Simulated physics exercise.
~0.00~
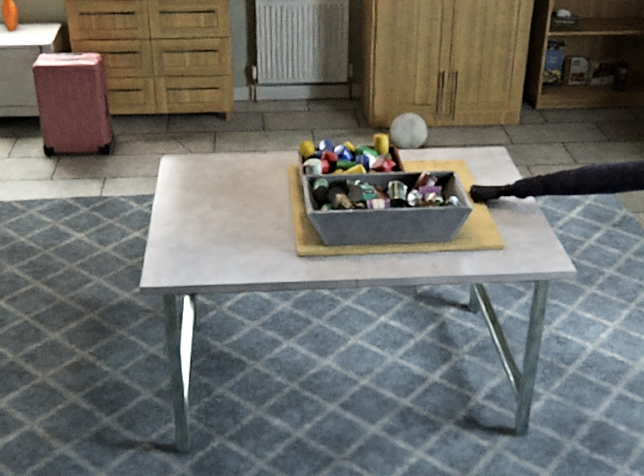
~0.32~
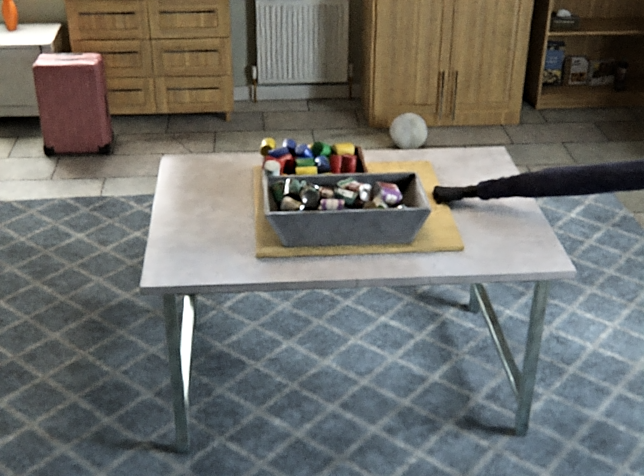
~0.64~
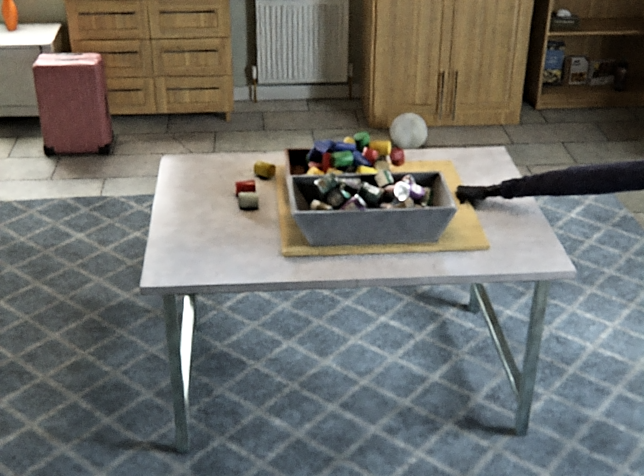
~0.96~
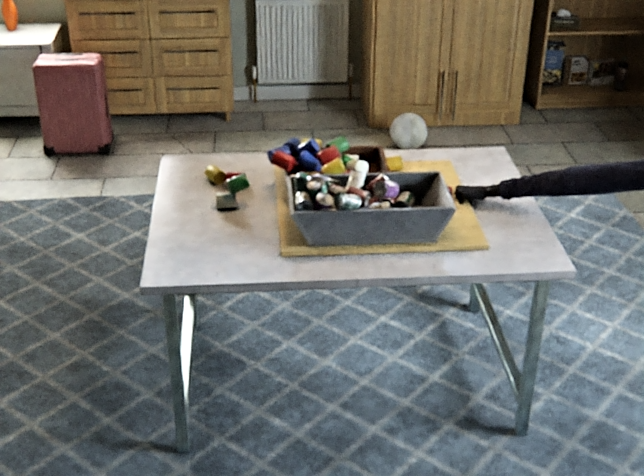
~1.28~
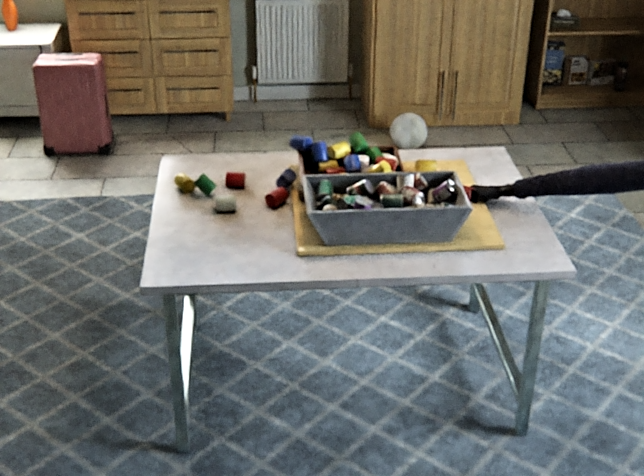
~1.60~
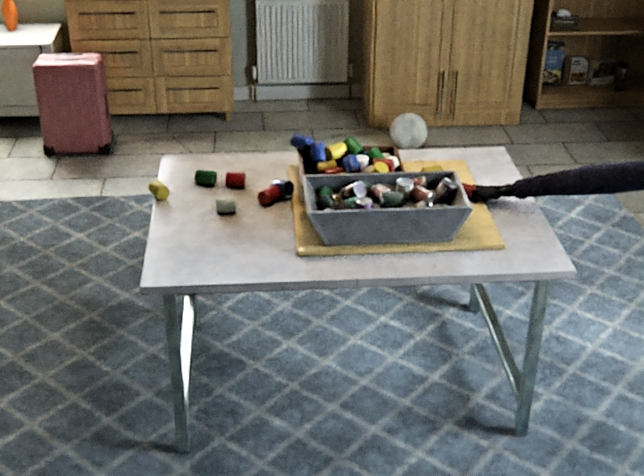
A grey tub of small tins sits in front of a wooden tub heaped with colourful jars, both on a yellowish board atop a pale table, seen from slightly above in a room with a patterned blue rug, a red suitcase and wooden cabinets. A dark arm reaching in from the right shifts the board left, then back to the right. A few jars spill from the wooden tub onto the left side of the table. The board swings again, and more jars tumble out and roll. Finally the board rests toward the right, jars scattered to its left, while the grey tub keeps its tins.
